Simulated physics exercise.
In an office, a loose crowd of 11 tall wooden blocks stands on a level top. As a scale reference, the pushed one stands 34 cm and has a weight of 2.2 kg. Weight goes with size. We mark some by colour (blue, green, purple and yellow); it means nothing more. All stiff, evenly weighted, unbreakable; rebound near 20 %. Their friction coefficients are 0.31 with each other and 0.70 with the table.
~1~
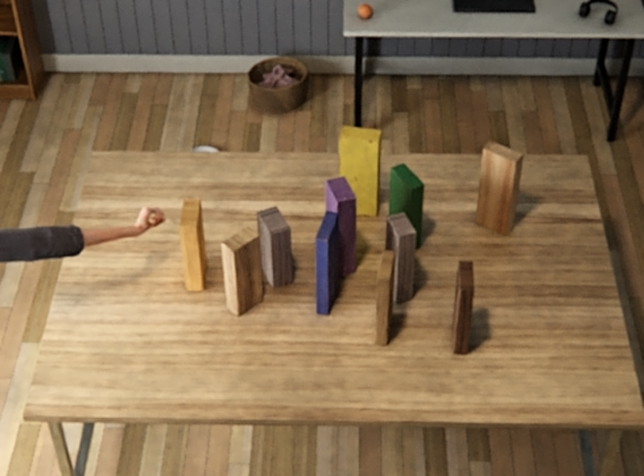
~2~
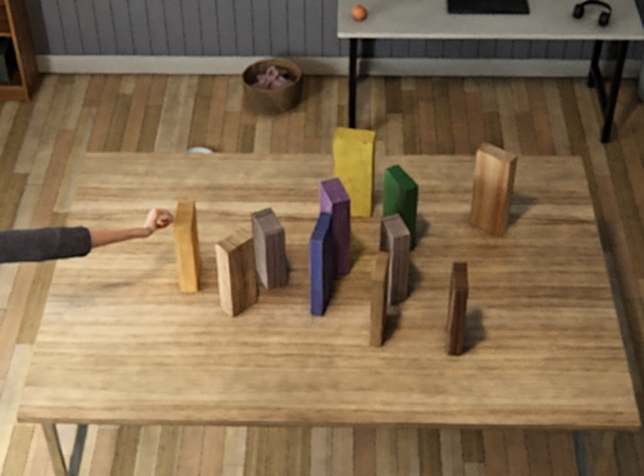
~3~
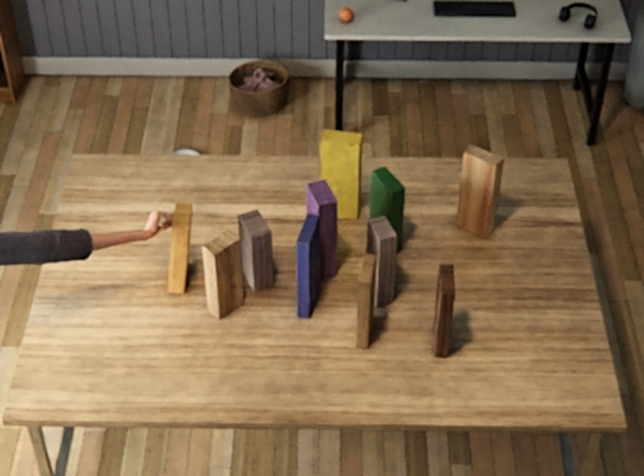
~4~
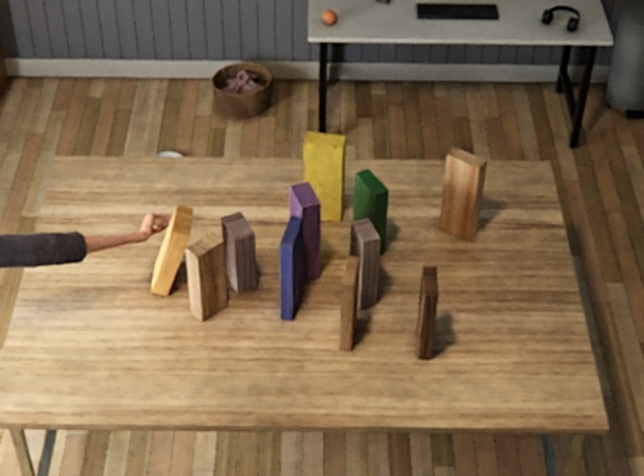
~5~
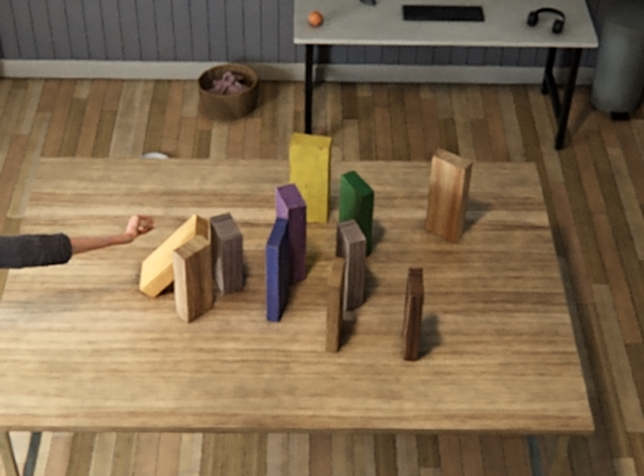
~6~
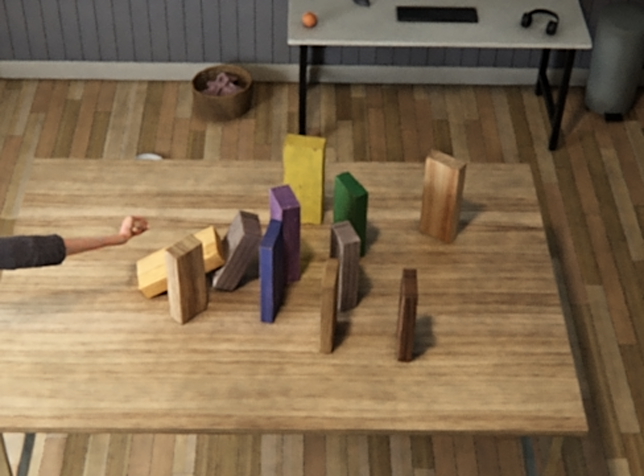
The footage shows a hand reaching from the left to push an orange-yellow block among upright wooden blocks on a table; the block tips rightward into a gray-brown one, which leans over toward a purple block as the hand draws back.
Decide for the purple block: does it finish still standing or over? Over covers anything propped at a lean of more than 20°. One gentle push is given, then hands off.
It finishes over.
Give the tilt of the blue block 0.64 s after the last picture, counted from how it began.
Some 0°.
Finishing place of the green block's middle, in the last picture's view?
Somewhere around pixel (382, 221).
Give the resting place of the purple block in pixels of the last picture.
It ends up at about (354, 260) in the last picture.
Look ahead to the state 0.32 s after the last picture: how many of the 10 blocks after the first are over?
2 by then.
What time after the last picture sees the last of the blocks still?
At roughly 1.0 seconds.
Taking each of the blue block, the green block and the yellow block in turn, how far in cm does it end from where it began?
Moved: Blue 0, green 20, yellow 0.
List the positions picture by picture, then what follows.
In the first frame (places mark the middle of the side facing us; the camera pans a little), finger (160, 217) 7 cm from the first block; purple block (346, 239); blue block (322, 278); green block (399, 211); the rest undisturbed.
The second frame shows finger (169, 218) 13 mm from the first block; purple block (341, 240).
The third frame shows finger (170, 220) pushing; purple block (327, 242); the rest undisturbed.
The fourth frame shows finger (164, 222) stopped; purple block (311, 244); the rest undisturbed.
The fifth frame shows finger (150, 224) stopped; purple block (297, 246); the rest undisturbed.
The sixth frame shows finger (144, 225) stopped; purple block (291, 247); blue block (266, 286); green block (343, 219); steepest lean 25°, the block at (238, 263); 1 of the 10 other blocks over.
Then, 0.32 s after the last picture, 2 of the 10 other blocks over; purple block leaning 25°.
Then, 0.64 s after the last picture, 3 of the 10 other blocks over; purple block lying flat; green block leaning 72°.
At rest, 3 of the 10 other blocks over; purple block lying flat; green block lying flat; blue block unmoved. Seven left standing. As the last picture would show them, middles, purple block near (355, 260), green block near (382, 221).
